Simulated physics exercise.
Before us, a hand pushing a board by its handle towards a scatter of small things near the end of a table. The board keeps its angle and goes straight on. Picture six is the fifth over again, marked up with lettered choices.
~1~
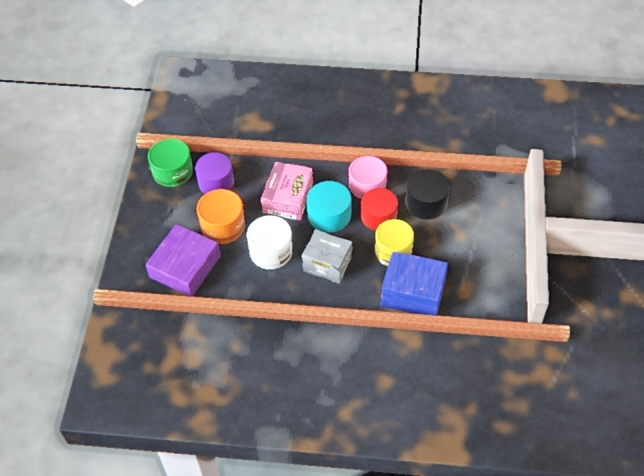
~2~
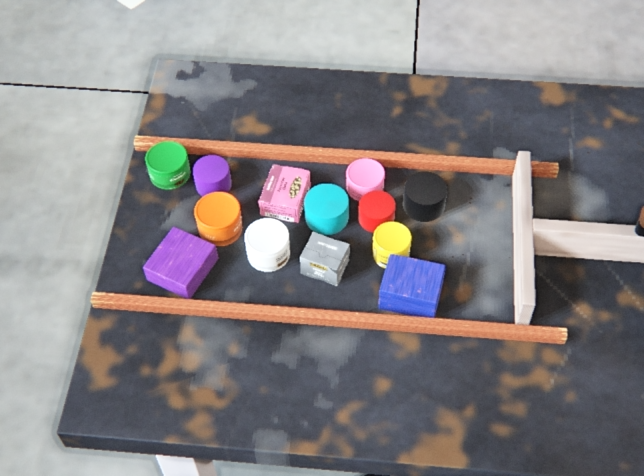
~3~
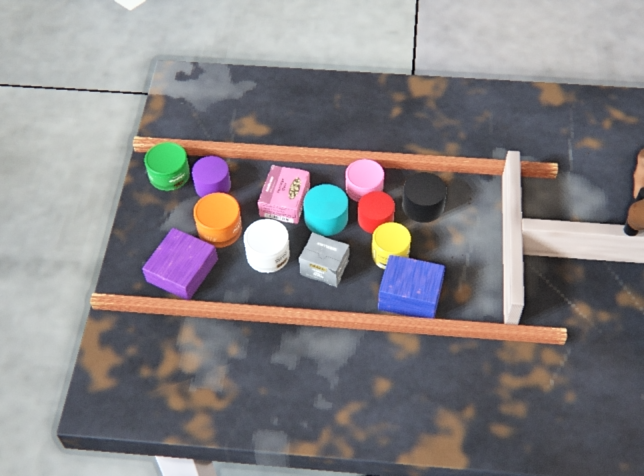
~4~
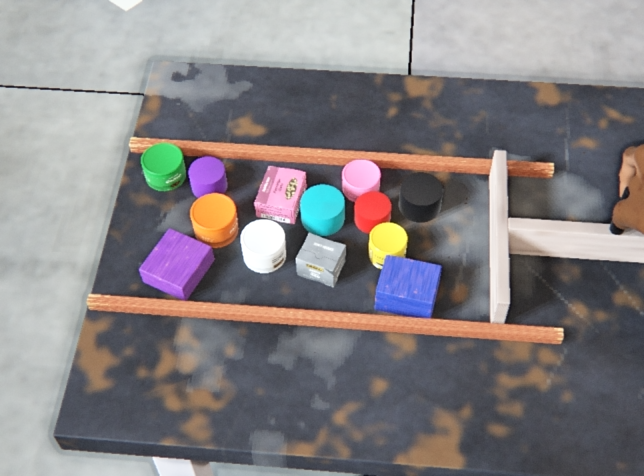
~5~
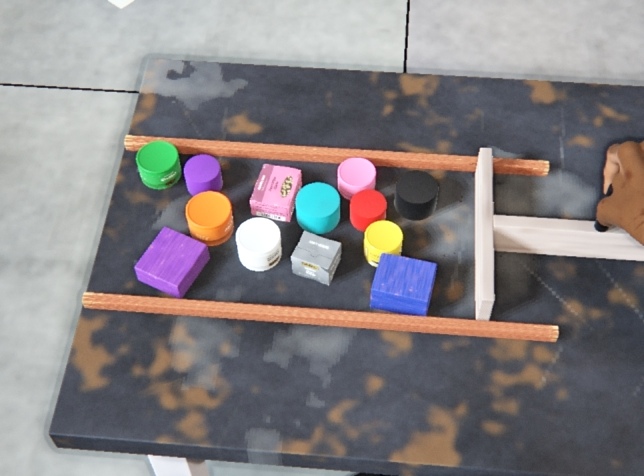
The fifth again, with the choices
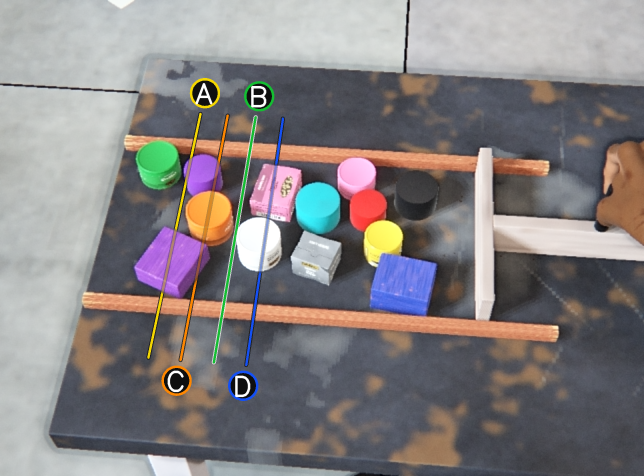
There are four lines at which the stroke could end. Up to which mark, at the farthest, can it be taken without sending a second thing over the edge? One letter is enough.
B.
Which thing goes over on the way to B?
It is the green jar.
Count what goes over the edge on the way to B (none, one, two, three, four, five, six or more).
In all, one.
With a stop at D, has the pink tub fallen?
No.
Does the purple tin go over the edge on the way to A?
Yes.
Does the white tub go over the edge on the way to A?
By then, yes.
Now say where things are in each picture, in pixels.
In the first picture, board (540, 222); orange tub (221, 217); yellow jar (394, 244).
In the second picture, board (527, 223); red pot (377, 212).
In the third picture, board (515, 223); pink packet (285, 194).
In the fourth picture, board (502, 222); purple block (177, 265).
In the fifth picture, board (487, 220); grey packet (317, 258); green jar (160, 165); blue block (403, 286).
On the copy, A at (177, 225); B at (237, 229); C at (206, 227); D at (266, 231).
On B. First, board (397, 214); pink tub (339, 174); blue block (357, 285).
Then, board (306, 208); purple block (141, 270); orange tub (178, 202).
Finally, board (239, 203); green jar over the edge; orange tub (130, 186); one fallen.
By contrast, A drops five; C drops three; D is within the limit but short.
